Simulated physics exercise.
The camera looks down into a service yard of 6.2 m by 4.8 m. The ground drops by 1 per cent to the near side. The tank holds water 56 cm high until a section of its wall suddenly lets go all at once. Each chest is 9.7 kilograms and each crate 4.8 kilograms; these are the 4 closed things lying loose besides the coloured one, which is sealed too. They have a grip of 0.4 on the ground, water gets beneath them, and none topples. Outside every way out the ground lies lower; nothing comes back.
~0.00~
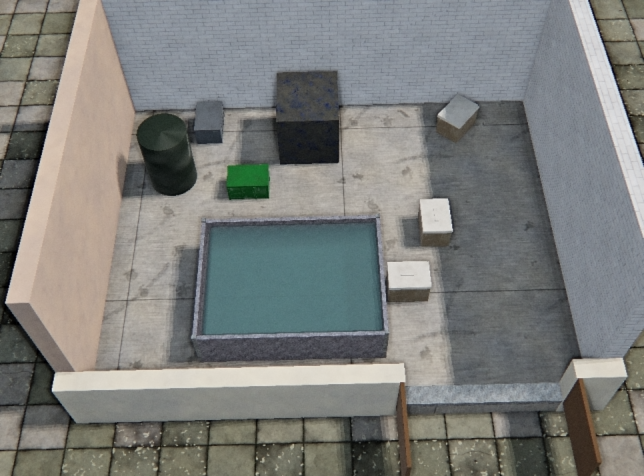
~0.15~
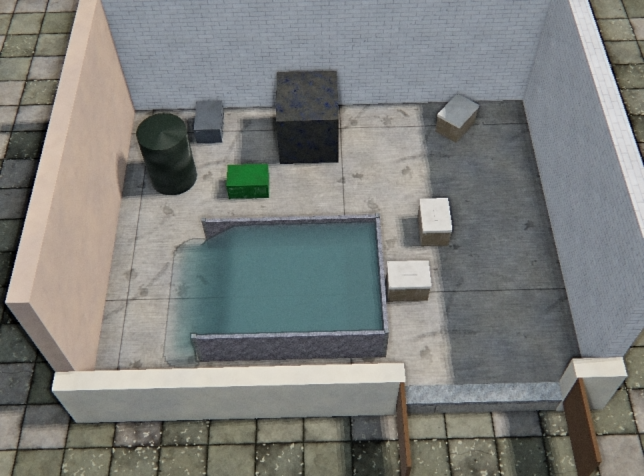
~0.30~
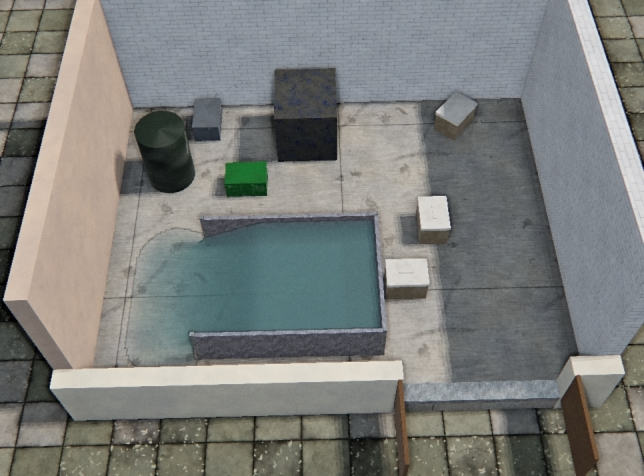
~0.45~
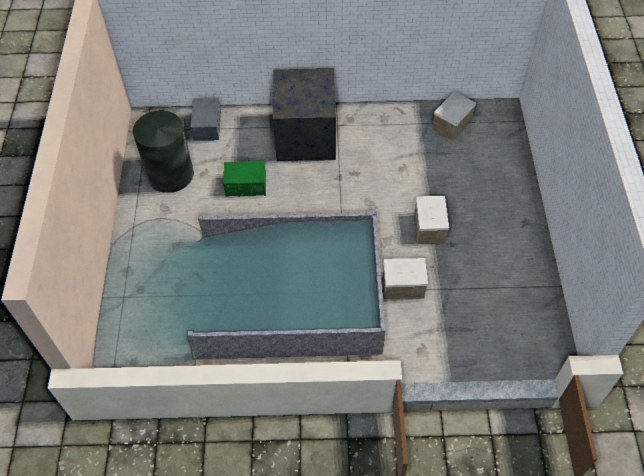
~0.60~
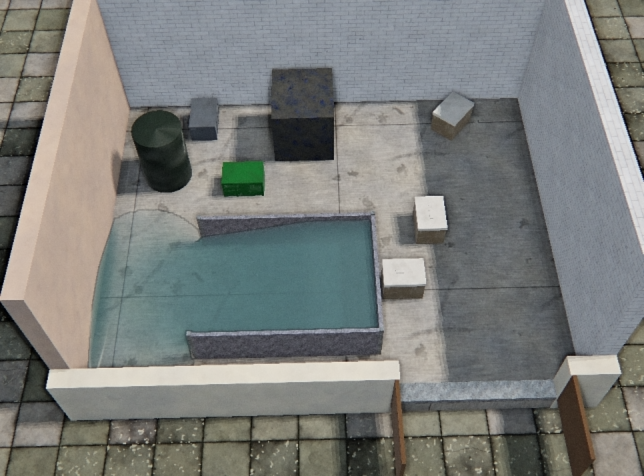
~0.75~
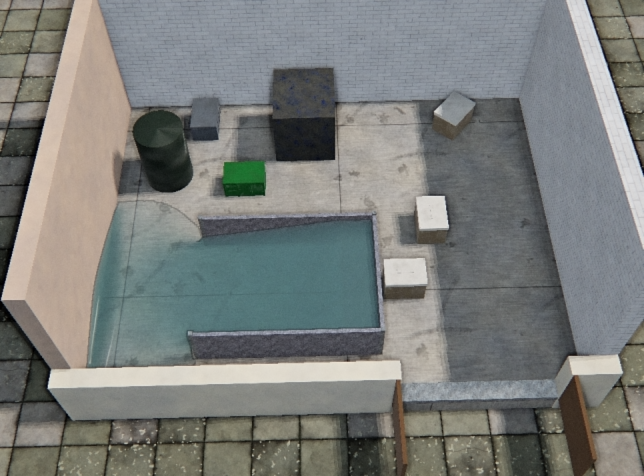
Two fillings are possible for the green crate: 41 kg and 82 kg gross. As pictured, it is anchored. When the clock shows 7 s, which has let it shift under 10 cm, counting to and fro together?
Outcome: Only heavier passes.
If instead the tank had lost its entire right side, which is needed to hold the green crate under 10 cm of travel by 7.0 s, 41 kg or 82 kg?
In that case, even the light one works.
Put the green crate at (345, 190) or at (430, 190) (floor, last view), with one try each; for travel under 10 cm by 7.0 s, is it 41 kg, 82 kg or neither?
Taking the two tries in order, even the light one works and even the light one works.
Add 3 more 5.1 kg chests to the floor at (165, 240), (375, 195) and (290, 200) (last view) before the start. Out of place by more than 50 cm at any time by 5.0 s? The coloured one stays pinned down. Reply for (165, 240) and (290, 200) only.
In that order: Over, over.
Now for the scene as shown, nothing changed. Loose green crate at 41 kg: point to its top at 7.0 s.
Pixel estimate: Near (293, 201).
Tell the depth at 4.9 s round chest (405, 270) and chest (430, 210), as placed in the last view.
Some 1 cm at the first, some 3 cm at the second.
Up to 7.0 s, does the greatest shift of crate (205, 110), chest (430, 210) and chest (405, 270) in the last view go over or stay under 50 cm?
Shift vs threshold, in turn: Goes outside / goes outside / stays inside.
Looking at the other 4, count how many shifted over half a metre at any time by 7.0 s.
I count 3.
After 1.4 s the green crate would be 0 cm from its start with 41 kg and 0 cm from its start with 82 kg; 0 cm of water round it then.
After 3.1 s the green crate would be 2 cm from its start with 41 kg and 0 cm from its start with 82 kg; 7 cm of water round it then.
After 4.9 s the green crate would be 66 cm from its start with 41 kg and 0 cm from its start with 82 kg; 12 cm of water round it then.
After 7.0 s the green crate would be 89 cm from its start with 41 kg and 0 cm from its start with 82 kg; 8 cm of water round it then.
